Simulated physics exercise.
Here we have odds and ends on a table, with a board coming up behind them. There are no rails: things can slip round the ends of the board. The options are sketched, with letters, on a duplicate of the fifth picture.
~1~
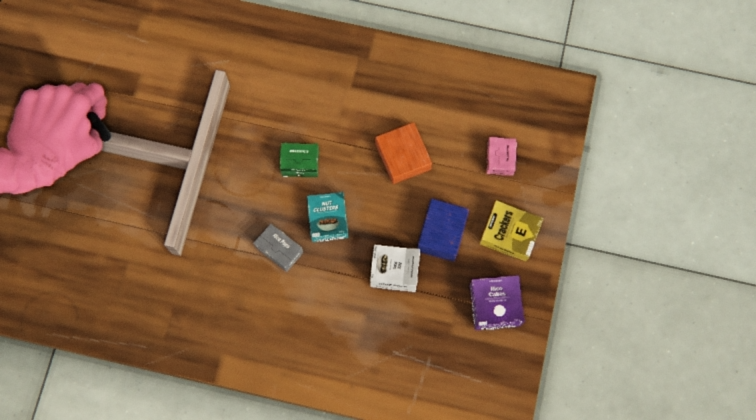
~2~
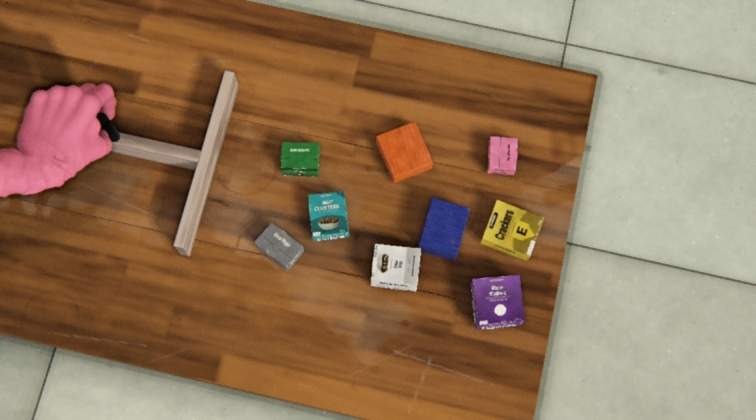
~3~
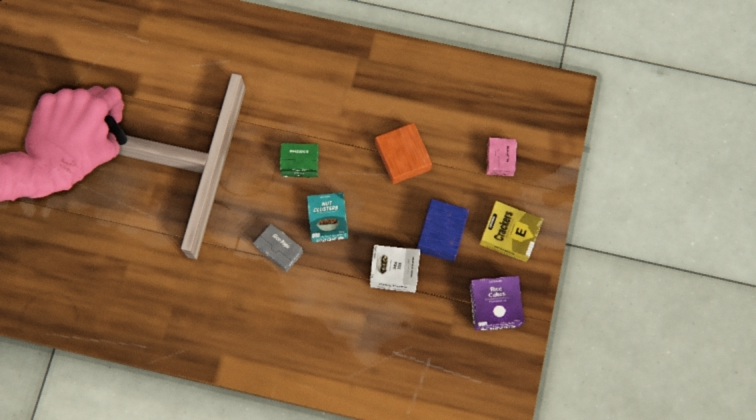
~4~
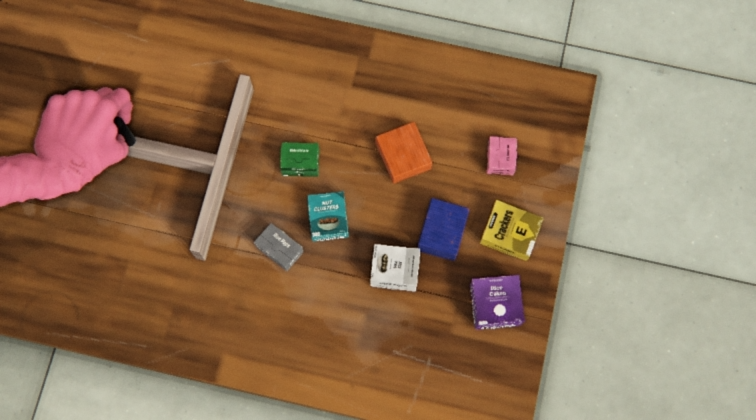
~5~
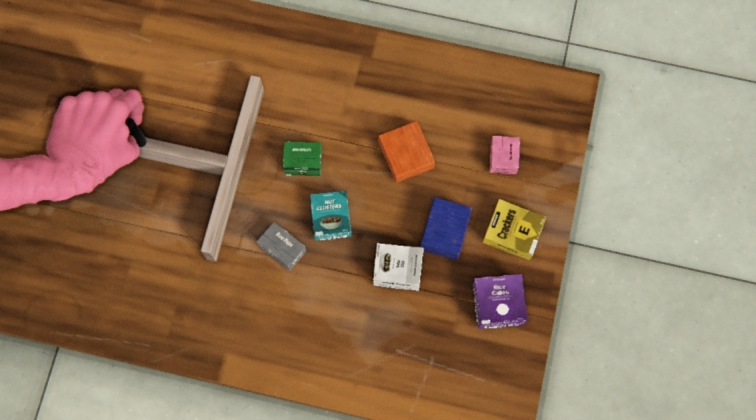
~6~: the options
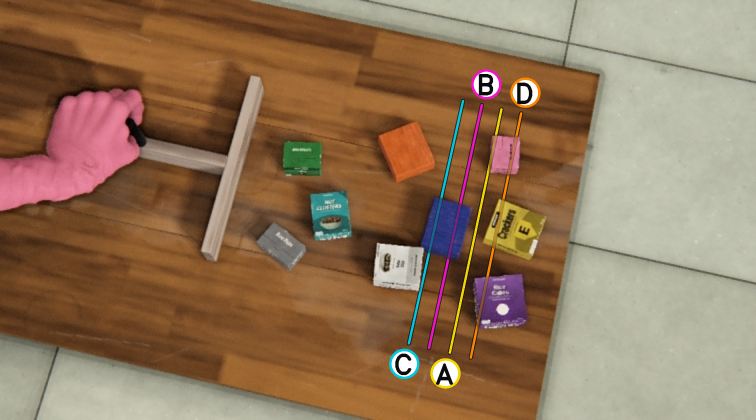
A pink-gloved hand slides a wooden board slowly rightward across a table toward several small packets and blocks.
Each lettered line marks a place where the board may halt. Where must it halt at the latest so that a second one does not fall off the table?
Up to line B.
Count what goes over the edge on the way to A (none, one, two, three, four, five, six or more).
In all, two.
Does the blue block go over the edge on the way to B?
By then, no.
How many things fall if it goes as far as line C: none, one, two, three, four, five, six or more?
In all, none.
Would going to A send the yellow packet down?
By then, yes.
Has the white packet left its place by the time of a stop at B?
Yes.
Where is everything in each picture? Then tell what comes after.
White packet (395, 268); purple packet (497, 303); orange block (404, 153), in the first frame.
Board (204, 157); green packet (300, 159), in the second frame.
Board (211, 160); turquoise packet (328, 217), in the third frame.
Board (220, 161); blue block (443, 230), in the fourth frame.
Board (231, 162); white packet (398, 267); purple packet (500, 302); orange block (407, 152), in the fifth frame.
On the marked copy, A at (477, 227); B at (456, 222); C at (437, 218); D at (497, 231).
With B. Early on, board (312, 180); grey box (323, 255); green packet (342, 169).
Further on, board (392, 198); white packet (447, 280); blue block (450, 229).
At the end, board (454, 211); purple packet (553, 323); yellow packet (559, 237); none fallen.
As for the rest, A drops two; C is within the limit but short; D drops two.
